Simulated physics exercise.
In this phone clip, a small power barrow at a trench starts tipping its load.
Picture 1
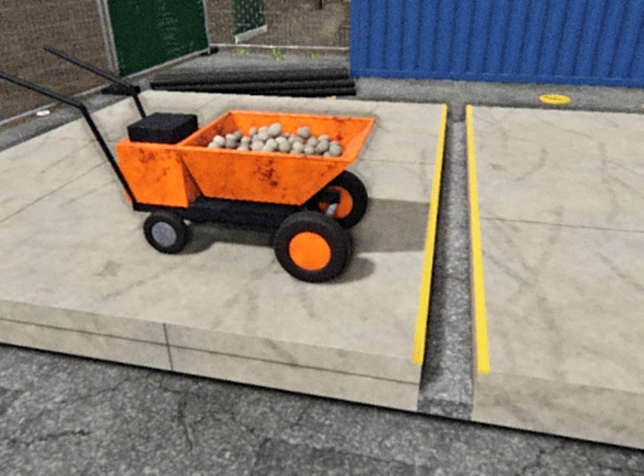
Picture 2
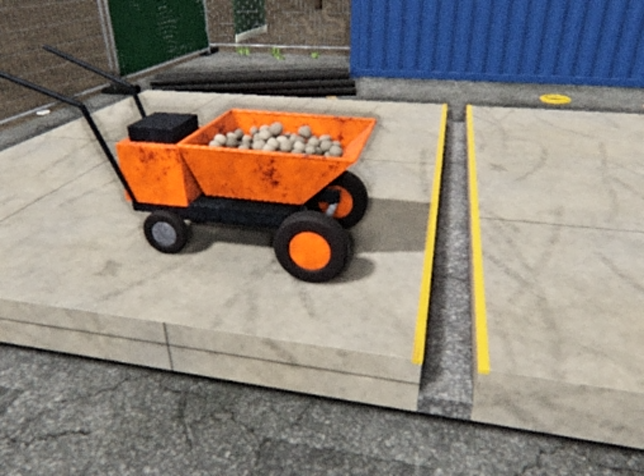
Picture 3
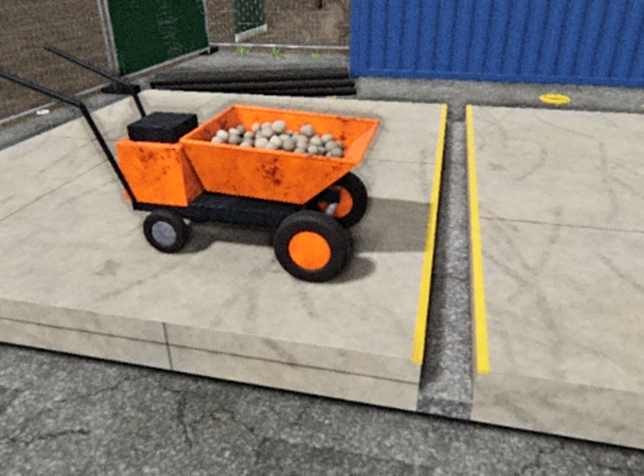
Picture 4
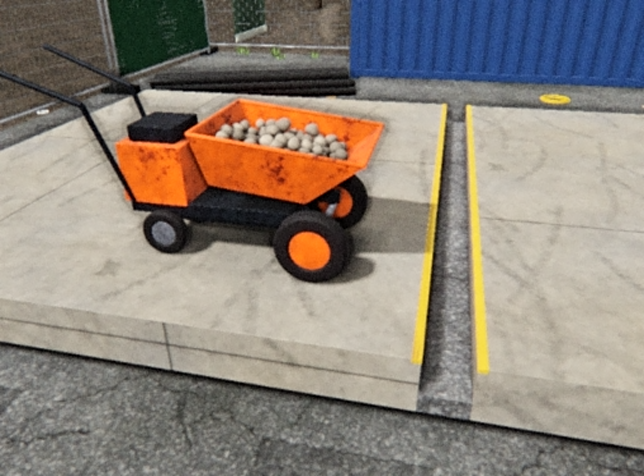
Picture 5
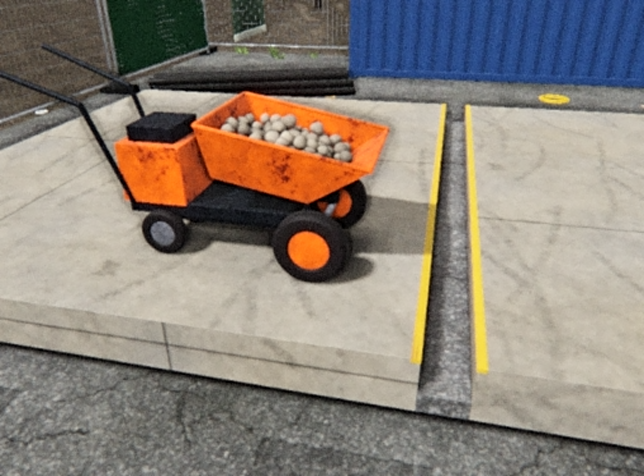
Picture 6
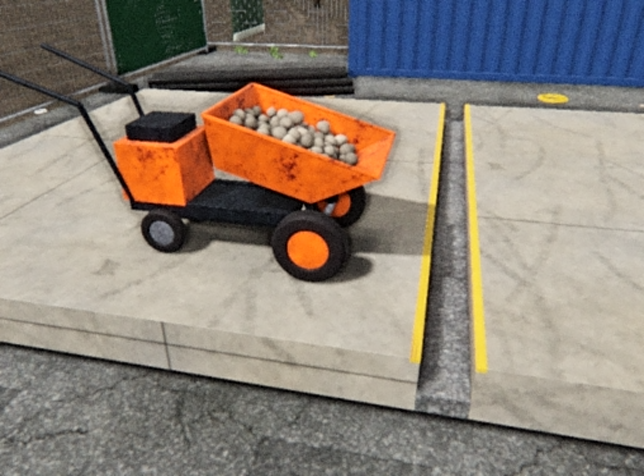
An orange skip full of rounded stones slowly tilts forward to the right on a stationary barrow.
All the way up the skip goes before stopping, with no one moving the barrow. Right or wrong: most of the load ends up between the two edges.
Right.
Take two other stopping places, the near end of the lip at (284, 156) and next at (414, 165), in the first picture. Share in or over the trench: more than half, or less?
First spot a minority of it, second spot a minority of it.
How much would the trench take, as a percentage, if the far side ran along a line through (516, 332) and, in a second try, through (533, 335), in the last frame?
The first try comes to close to 90 per cent, the next to 100 per cent.
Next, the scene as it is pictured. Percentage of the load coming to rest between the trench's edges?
Result: Around 80 in a hundred.
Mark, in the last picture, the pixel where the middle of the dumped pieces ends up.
Resting centre, last picture - approx. (448, 280).
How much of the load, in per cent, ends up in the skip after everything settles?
Estimate: 10 %, roughly.
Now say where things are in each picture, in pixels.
Lip of the skip at (352, 161), level; top of the load at (270, 151), river pebbles; first edge of the trench at (422, 321); far edge at (482, 329), the trench under half as wide as the skip, and about as deep as wide, in the first frame.
Lip of the skip at (354, 161), level; top of the load at (271, 150), in the second frame.
Lip of the skip at (357, 163), tipped barely; top of the load at (261, 146), in the third frame.
Lip of the skip at (363, 167), tipped a little; top of the load at (265, 142), in the fourth frame.
Lip of the skip at (370, 172), tipped a little; top of the load at (257, 137), in the fifth frame.
Lip of the skip at (378, 178), tipped clearly; top of the load at (251, 124); first edge of the trench at (420, 320); far edge at (480, 328), in the sixth frame.
Soon after the last picture, skip tipped steeply; all in the skip.
A little later, skip tipped right over; about half in the skip; a stray few short of the trench; about half in or heaped over the trench; a stray few falling.
Later still, skip tipped right over; a small part in the skip; a small part short of the trench; most in or heaped over the trench; a stray few beyond it.
At rest, skip tipped right over; a small part in the skip; a small part short of the trench; most in or heaped over the trench; a stray few beyond it.
